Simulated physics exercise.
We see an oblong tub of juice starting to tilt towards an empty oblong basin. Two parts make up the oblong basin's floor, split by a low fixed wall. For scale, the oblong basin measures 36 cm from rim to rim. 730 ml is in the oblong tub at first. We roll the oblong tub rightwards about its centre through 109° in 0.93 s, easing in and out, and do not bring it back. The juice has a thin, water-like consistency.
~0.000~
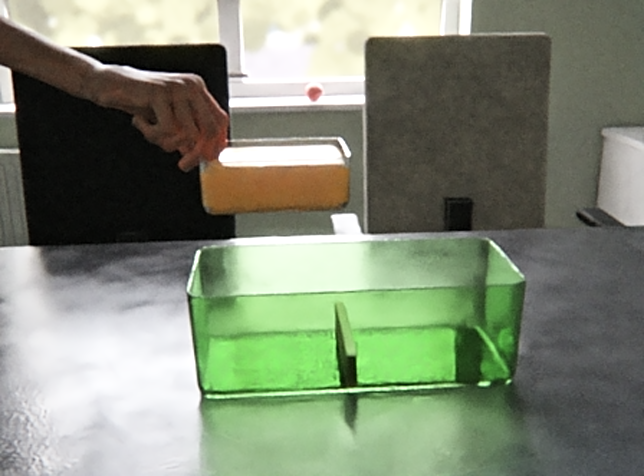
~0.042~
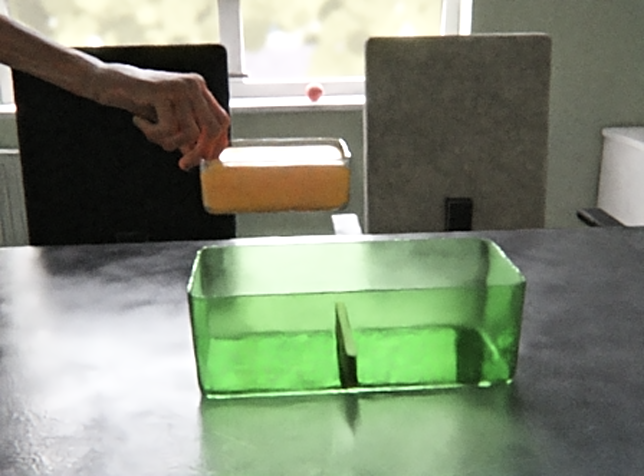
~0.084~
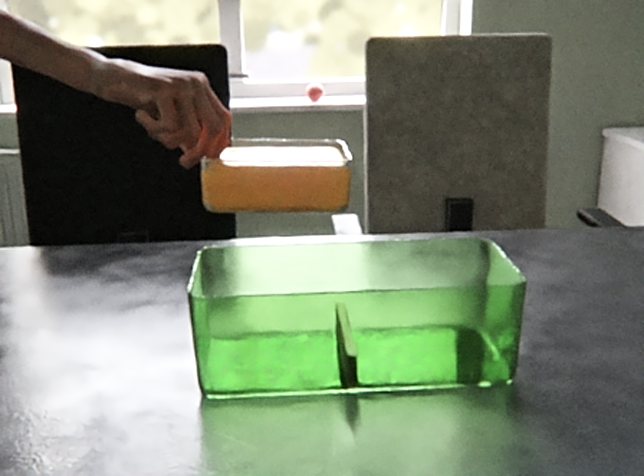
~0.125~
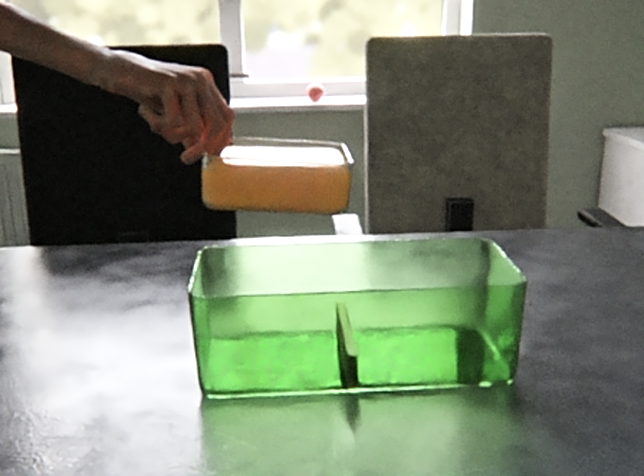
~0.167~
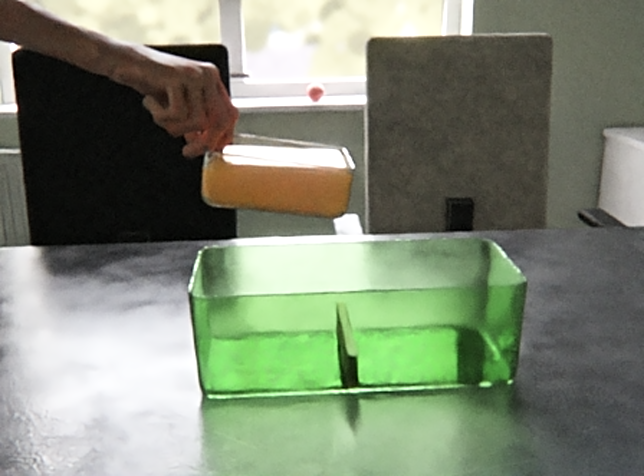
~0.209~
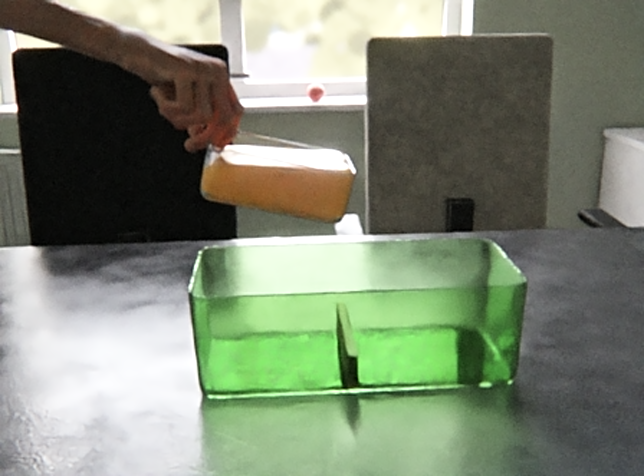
A hand slowly tilts a small tub of orange juice rightwards above a green basin.
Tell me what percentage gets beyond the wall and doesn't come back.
Around 80 % gets beyond the wall and stays.
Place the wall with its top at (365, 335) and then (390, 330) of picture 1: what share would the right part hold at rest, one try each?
Around 65 and 60 percent, in that order.
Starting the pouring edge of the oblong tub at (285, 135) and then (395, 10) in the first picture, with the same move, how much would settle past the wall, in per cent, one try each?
Result: 55 per cent, then 65 per cent.
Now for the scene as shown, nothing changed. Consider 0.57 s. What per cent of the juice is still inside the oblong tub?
I'd put it near 22 percent.
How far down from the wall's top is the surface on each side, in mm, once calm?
Near 34 mm for the left and near 18 mm for the right.
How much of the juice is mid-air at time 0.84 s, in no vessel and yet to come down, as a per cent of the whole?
Airborne share: Near 3 %.
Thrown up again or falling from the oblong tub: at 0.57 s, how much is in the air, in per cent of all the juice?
Estimate: Some 40 % of the total.
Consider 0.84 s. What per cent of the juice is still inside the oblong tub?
Close to 3 in a hundred.
After 0.57 s the tilt is 74° and 23 per cent is still to pour, 0 is left of the wall and 38 right of it.
After 0.84 s the tilt is 107° and 3 per cent is still to pour, 13 is left of the wall and 80 right of it.
After 1.12 s the tilt is 109° and 0 per cent is still to pour, 18 is left of the wall and 80 right of it.
After 1.43 s the tilt is 109° and 0 per cent is still to pour, 18 is left of the wall and 80 right of it.
In the end 18 per cent lies left of the wall, 80 right of it and 2 outside.
